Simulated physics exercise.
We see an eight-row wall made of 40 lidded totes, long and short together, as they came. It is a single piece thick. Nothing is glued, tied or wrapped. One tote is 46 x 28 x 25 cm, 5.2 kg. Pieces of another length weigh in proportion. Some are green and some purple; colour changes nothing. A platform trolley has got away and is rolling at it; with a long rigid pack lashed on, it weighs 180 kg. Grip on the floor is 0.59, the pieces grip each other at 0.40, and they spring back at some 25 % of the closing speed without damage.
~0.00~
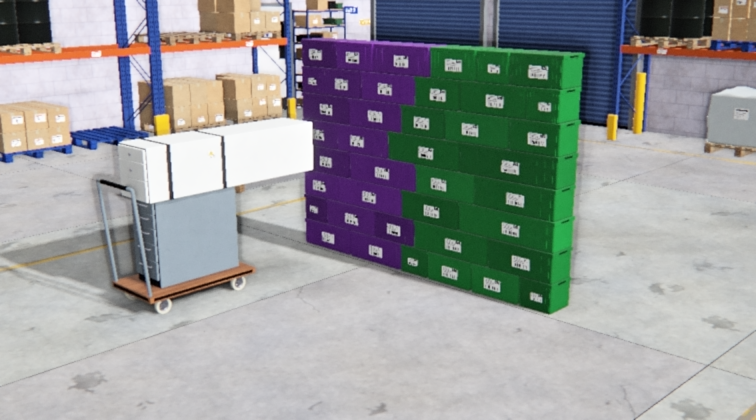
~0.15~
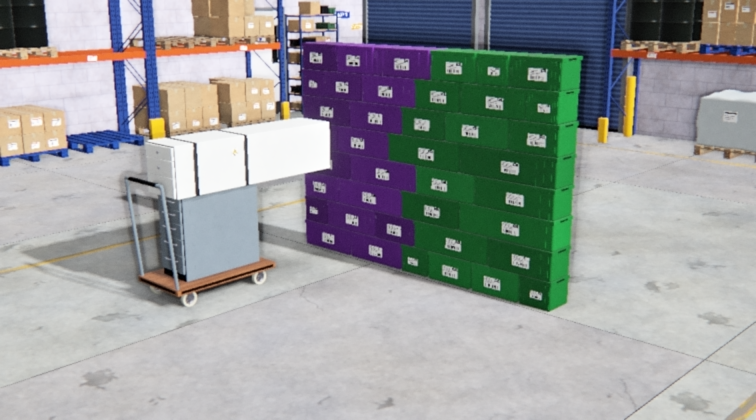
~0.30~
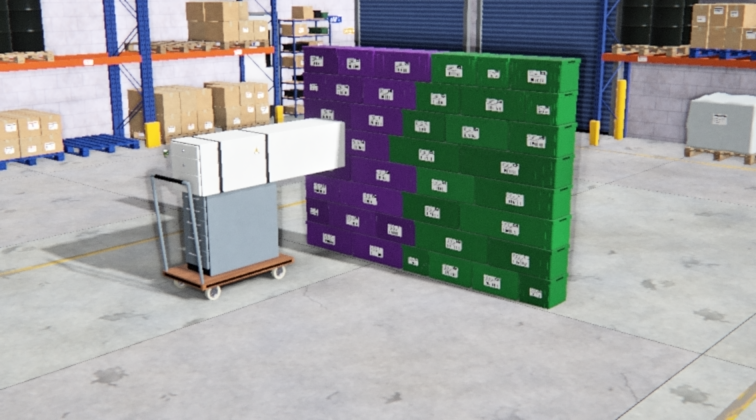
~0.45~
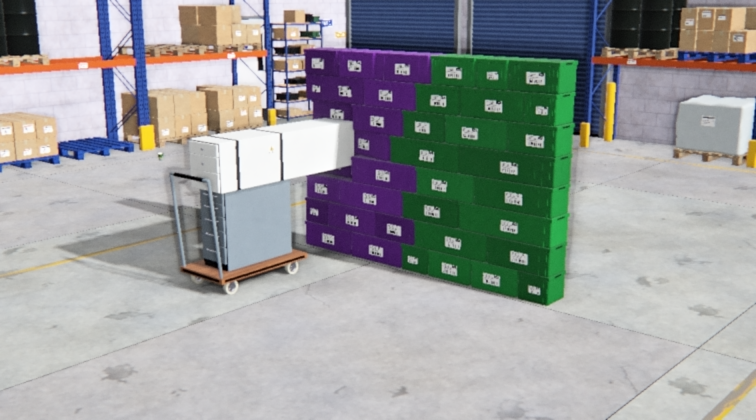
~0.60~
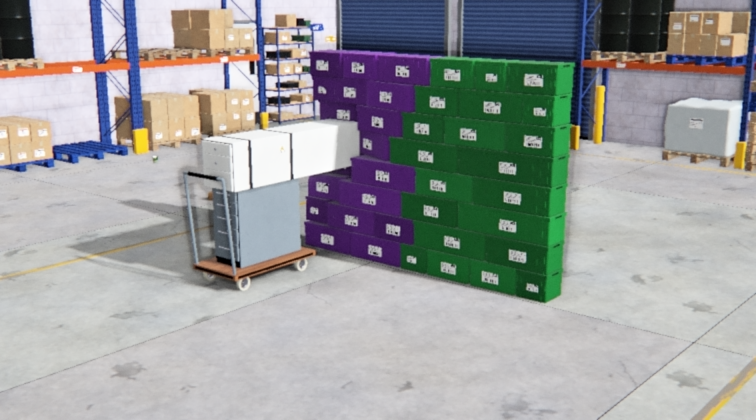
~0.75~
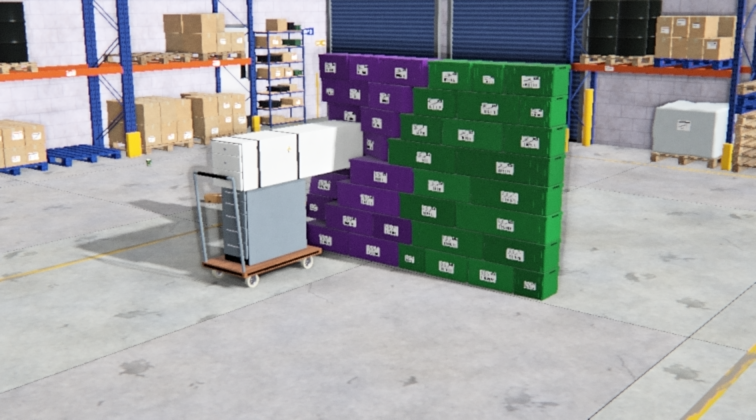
In a warehouse with blue-and-orange racking and roller shutters behind, the view is from slightly above and drifts a little around the scene. A wall of lidded totes, purple on the left and green on the right, stands on the concrete floor, with a loaded platform trolley at left. The trolley rolls rightward, and its long white pack meets the purple side, pushing several totes back.
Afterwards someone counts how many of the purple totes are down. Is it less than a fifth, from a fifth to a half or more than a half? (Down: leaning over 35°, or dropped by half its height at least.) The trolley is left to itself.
The part is more than a half.
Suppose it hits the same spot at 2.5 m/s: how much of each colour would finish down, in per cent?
Then purple 40, green 0 per cent.
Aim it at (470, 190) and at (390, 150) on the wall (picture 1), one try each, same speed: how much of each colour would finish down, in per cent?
Purple 50 then 80, green 90 then 70 per cent.
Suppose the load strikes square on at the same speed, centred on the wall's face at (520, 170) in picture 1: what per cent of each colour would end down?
Then purple 10, green 50 per cent.
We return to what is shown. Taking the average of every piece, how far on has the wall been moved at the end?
Roughly 45 cm.
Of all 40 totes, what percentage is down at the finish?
Roughly 30 per cent of them.
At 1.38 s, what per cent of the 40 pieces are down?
At that moment 30 per cent.
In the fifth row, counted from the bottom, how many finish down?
The count is 2.
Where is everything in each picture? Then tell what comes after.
In the first picture (we follow the side turned to the camera; the camera moves round a little), load (307, 138) 39 cm short of the wall; top purple tote (353, 57); top green tote (492, 68); no piece has moved.
In the second picture, load (325, 137) 20 cm short of the wall; top purple tote (354, 60).
In the third picture, load (340, 136) 14 mm short of the wall; top purple tote (355, 63).
In the fourth picture, load (350, 135) 13 cm into the wall's line; top purple tote (355, 65) displaced 21 mm; 10 stirred so far.
In the fifth picture, load (356, 136) 24 cm into the wall's line; top purple tote (359, 67) displaced 11 cm; 14 stirred so far.
In the sixth picture, load (359, 136) 33 cm into the wall's line; top purple tote (363, 69) displaced 21 cm; top green tote (487, 79); 14 stirred so far.
Around 1.04 s, load 47 cm past the wall's line, still rolling; 7 of the 19 purple totes down (7 of 40 in all colours); top purple tote tipped 13°.
Around 1.38 s, load 60 cm past the wall's line, still rolling; 13 of the 19 purple totes down (13 of 40 in all colours); top purple tote tipped 51°, 52 cm lower.
Around 2.08 s, load 76 cm past the wall's line, still rolling; 13 of the 19 purple totes down (13 of 40 in all colours); top purple tote tipped 11°, 1.62 m lower.
Finally (4.5 s), load 77 cm past the wall's line, stopped; 13 of the 19 purple totes down (13 of 40 in all colours); top purple tote on its side; top green tote unmoved. That is 68 per cent. Seen by the last camera, middles, top purple tote near (442, 184), top green tote near (496, 78).
